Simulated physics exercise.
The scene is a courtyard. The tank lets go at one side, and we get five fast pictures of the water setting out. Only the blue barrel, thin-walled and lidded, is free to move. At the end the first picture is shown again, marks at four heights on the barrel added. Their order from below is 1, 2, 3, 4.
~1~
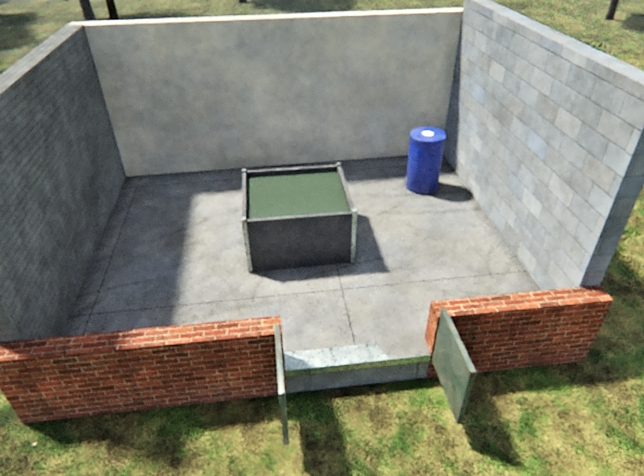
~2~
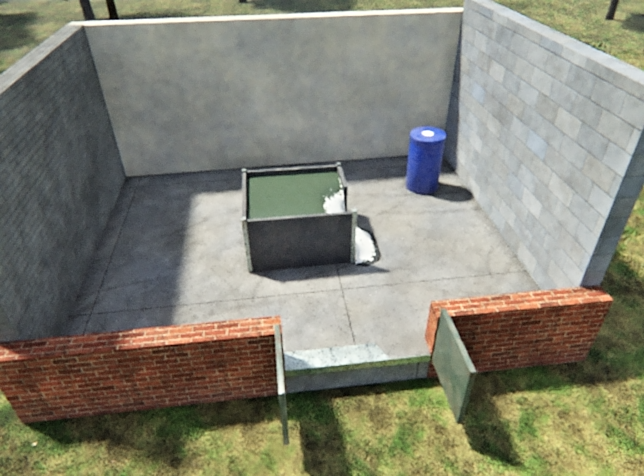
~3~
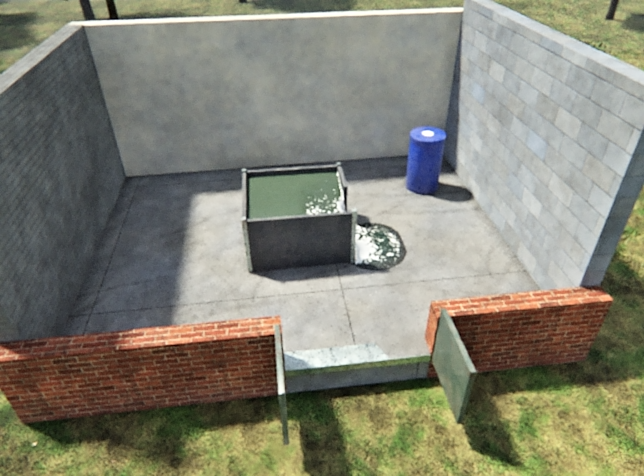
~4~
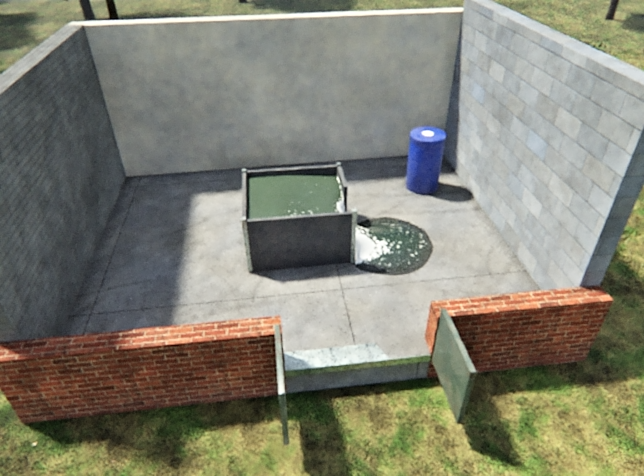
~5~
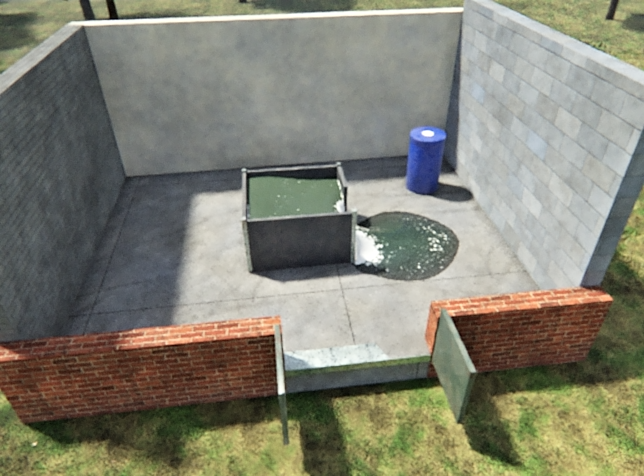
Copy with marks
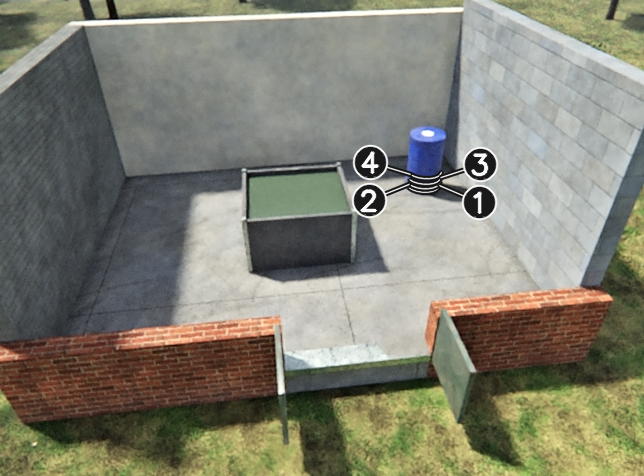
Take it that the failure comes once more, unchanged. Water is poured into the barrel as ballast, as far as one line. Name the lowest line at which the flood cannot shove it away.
2 will do.
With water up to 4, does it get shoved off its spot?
No.
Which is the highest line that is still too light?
Here it is line 1.
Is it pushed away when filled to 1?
Yes.
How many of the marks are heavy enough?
Three of them.
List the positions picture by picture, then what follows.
In the first frame, lid of the blue barrel at (428, 134); tank full, its middle at (296, 196); open gate at (357, 312).
In the second frame, 1 % of the ground wet, in view closest to the barrel at (360, 230).
In the third frame, 3 % of the ground wet, in view closest to the barrel at (392, 231).
In the fourth frame, 5 % of the ground wet, in view closest to the barrel at (392, 220).
In the fifth frame, lid of the blue barrel at (428, 134); 7 % of the ground wet, in view closest to the barrel at (412, 216).
On the marked copy, 1 at (427, 192); 2 at (428, 188); 3 at (428, 184); 4 at (429, 178); from the bottom up 1, 2, 3, 4.
If 1 is chosen, it is pushed about half its own width away.
If 2 is chosen, it does not move.
If 3 is chosen, it does not move.
If 4 is chosen, it does not move.
